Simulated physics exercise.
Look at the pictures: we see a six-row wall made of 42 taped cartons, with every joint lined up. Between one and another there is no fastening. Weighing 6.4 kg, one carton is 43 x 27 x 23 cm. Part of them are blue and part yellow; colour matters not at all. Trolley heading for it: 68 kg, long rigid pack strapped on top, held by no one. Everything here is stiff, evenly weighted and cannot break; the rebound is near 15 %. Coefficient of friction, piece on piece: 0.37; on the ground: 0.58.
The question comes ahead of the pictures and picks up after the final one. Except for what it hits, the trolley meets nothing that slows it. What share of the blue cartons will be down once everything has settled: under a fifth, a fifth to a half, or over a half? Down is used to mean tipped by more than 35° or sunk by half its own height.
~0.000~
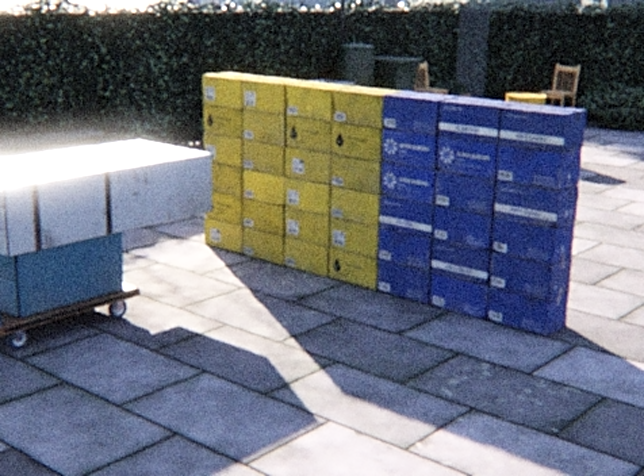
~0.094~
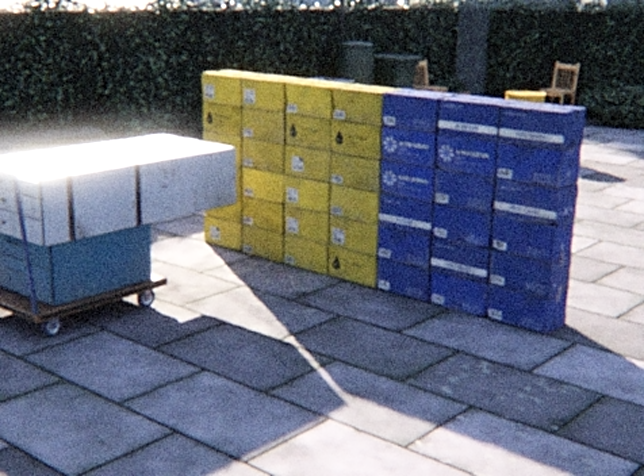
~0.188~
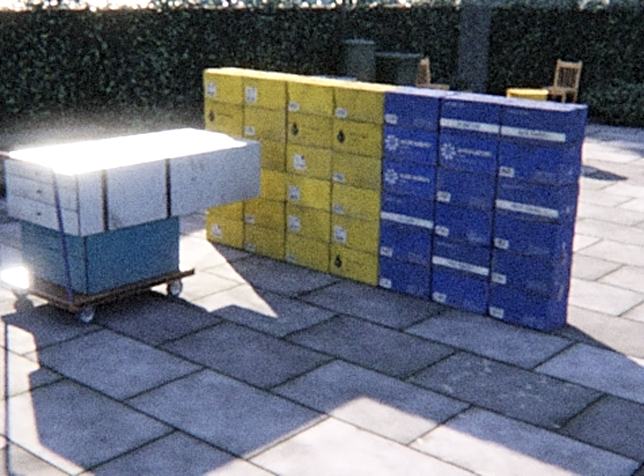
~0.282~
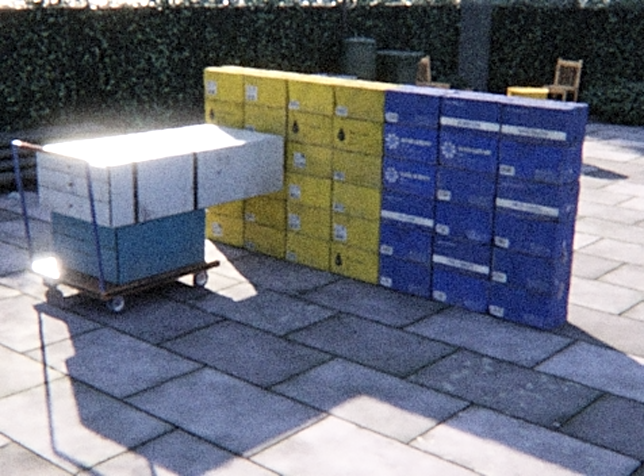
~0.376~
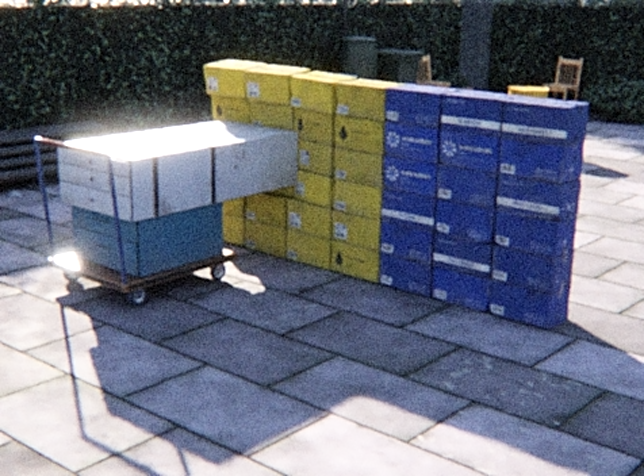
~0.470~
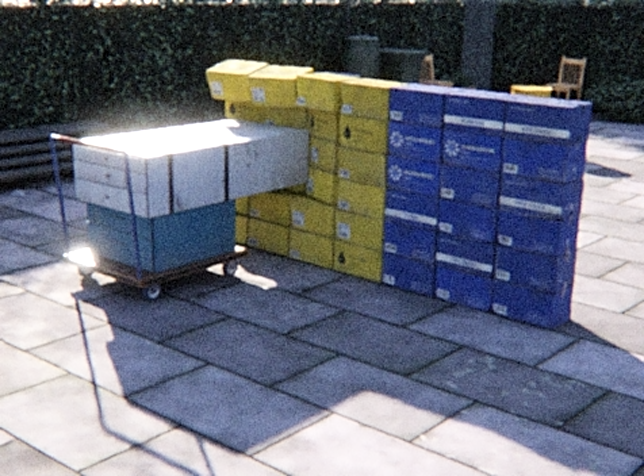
Under a fifth.
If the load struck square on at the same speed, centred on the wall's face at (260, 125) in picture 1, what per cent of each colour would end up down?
In that case you'd see blue at 0 per cent and yellow at 40 per cent down.
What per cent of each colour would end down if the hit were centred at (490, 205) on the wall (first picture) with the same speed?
Blue 60 %, yellow 0 %.
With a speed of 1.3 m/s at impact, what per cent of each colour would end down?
Blue 0%, yellow 50%.
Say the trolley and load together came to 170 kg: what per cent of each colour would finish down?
Then blue 0, yellow 50 per cent.
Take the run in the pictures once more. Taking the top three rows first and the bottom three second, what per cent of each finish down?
40 % and 30 %.
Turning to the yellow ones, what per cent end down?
Colour yellow - 60 percent down at the end.
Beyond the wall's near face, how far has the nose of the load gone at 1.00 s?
At that instant, about 60 cm beyond.
After 0.56 s, load 27 cm past the wall's line, still rolling; none of the 18 blue cartons down (0 of 42 in all colours); top blue carton unmoved; top yellow carton leaning 34°.
After 0.78 s, load 44 cm past the wall's line, still rolling; none of the 18 blue cartons down (9 of 42 in all colours); top blue carton unmoved; top yellow carton on its side.
After 1.00 s, load 59 cm past the wall's line, still rolling; none of the 18 blue cartons down (15 of 42 in all colours); top blue carton unmoved; top yellow carton on its side.
After 1.40 s, load 79 cm past the wall's line, still rolling; none of the 18 blue cartons down (15 of 42 in all colours); top blue carton unmoved; top yellow carton on its side.
At rest (2.1 s), load 84 cm past the wall's line, stopped; none of the 18 blue cartons down (15 of 42 in all colours); top blue carton unmoved; top yellow carton on its side. That is 0 per cent. As the last picture would show them, middles, top blue carton near (548, 120), top yellow carton near (254, 97).
